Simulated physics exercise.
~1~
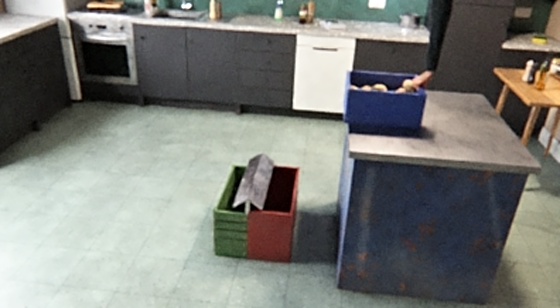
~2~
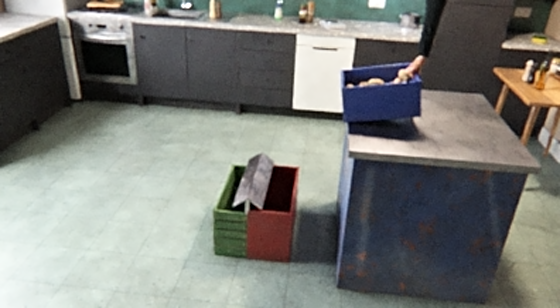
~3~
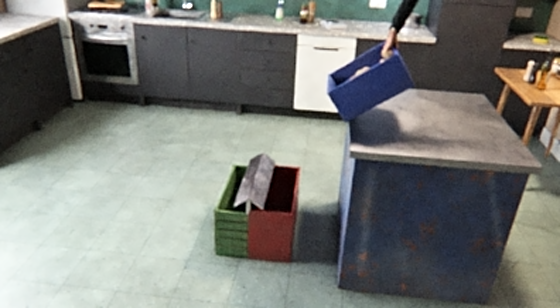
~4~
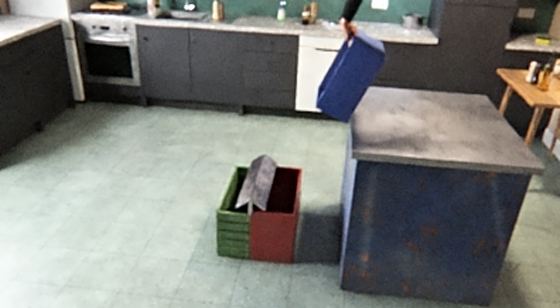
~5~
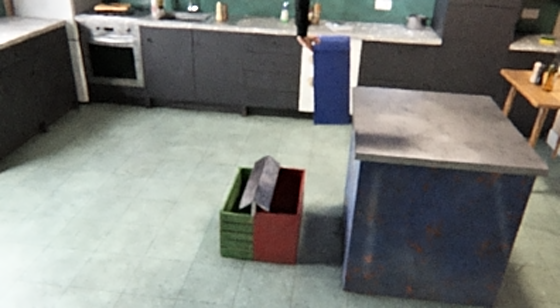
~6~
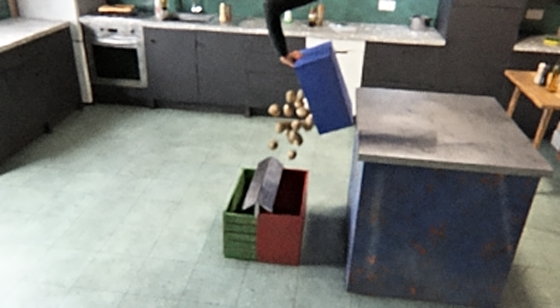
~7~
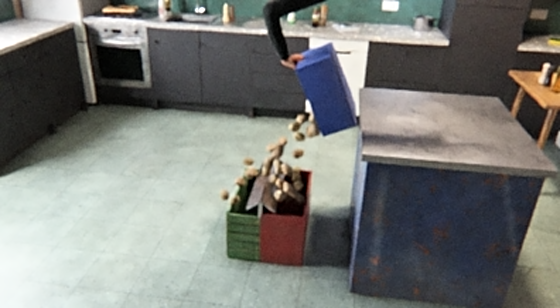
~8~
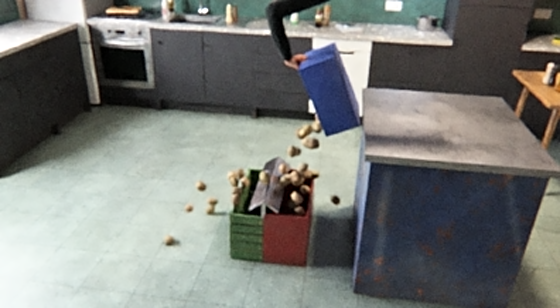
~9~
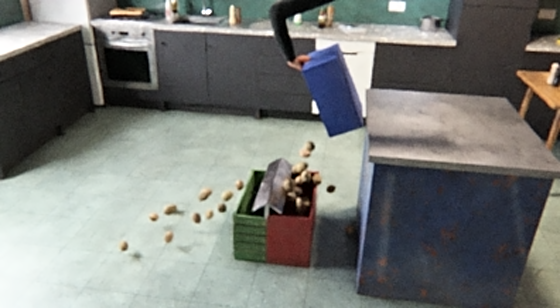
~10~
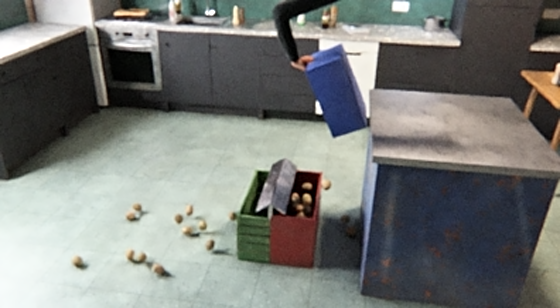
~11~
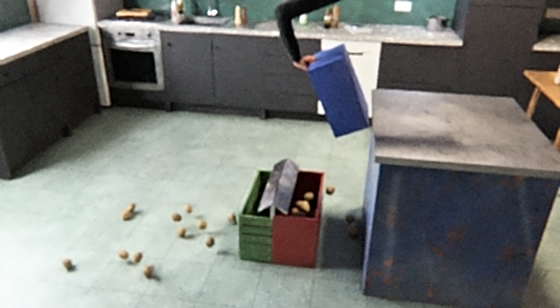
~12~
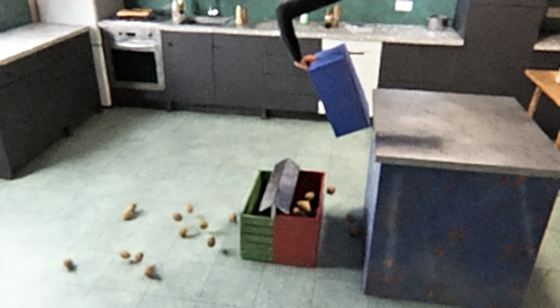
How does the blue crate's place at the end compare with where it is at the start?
At the start the blue crate sits upright on top of the bench. At the end it is farther left, held steeply tipped in the air just off the bench's left edge.
